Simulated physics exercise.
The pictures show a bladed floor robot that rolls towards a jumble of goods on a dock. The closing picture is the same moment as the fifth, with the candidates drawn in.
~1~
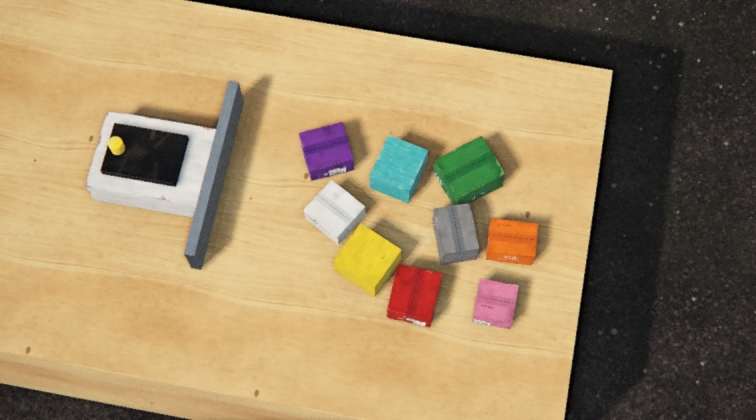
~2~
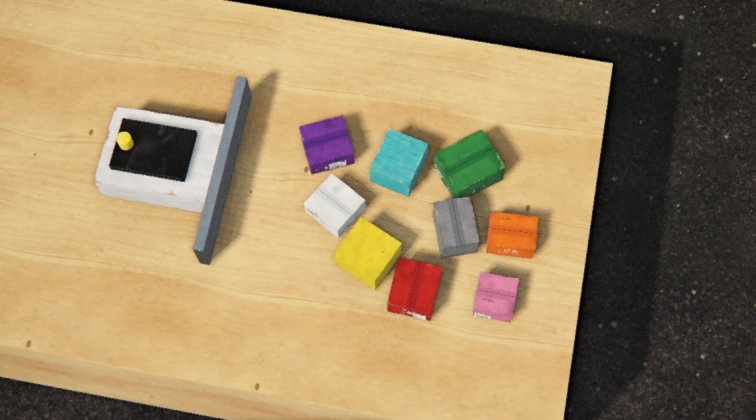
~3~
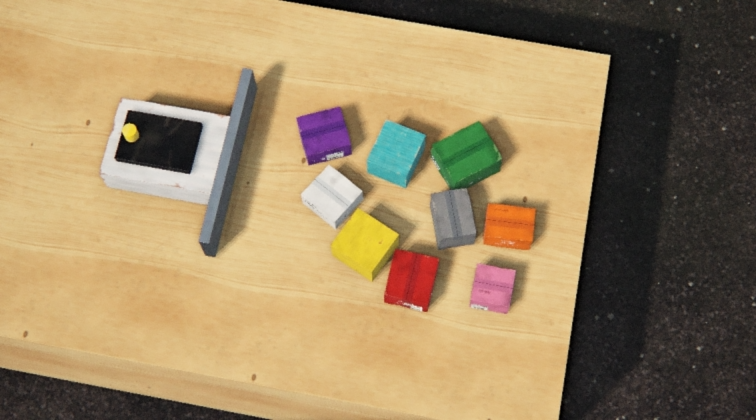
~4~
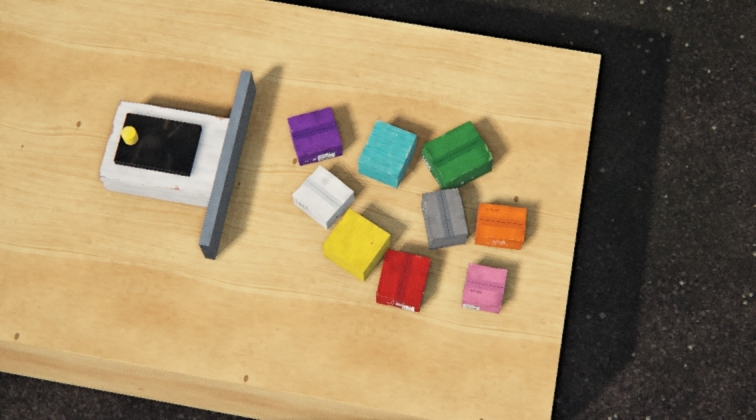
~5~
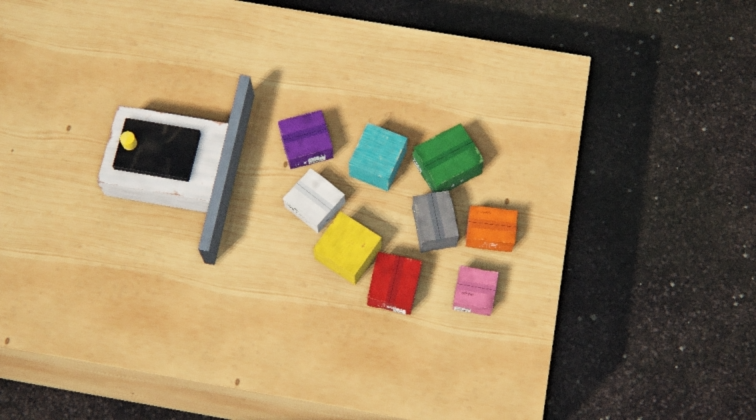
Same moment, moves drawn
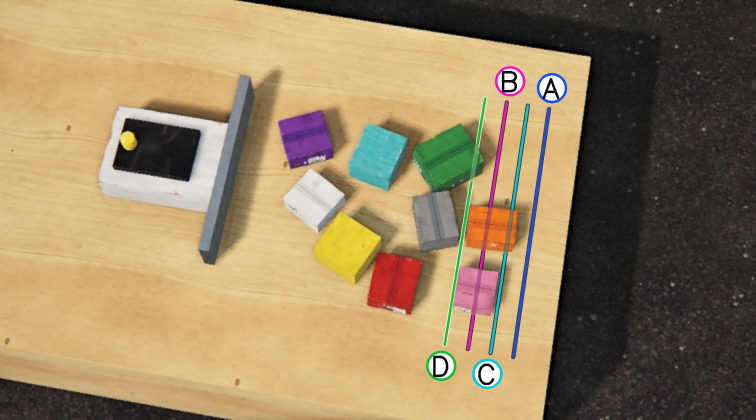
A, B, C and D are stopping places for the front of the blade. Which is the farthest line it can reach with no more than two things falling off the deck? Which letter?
No third one falls up to B.
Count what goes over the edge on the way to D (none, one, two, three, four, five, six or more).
In all, two.
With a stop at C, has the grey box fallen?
Yes.
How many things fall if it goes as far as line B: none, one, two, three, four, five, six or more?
In all, two.
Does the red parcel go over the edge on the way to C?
No.
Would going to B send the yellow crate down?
No.
On the copy, A at (532, 228); B at (488, 221); C at (510, 225); D at (466, 217).
On B. First, robot (257, 166); green box (459, 162); red parcel (401, 290).
Then, robot (351, 182); green box (549, 184); orange box (523, 234).
Finally, robot (423, 194); green box over the edge; orange box over the edge; two fallen.
By contrast, A drops five; C drops five; D is within the limit but short.
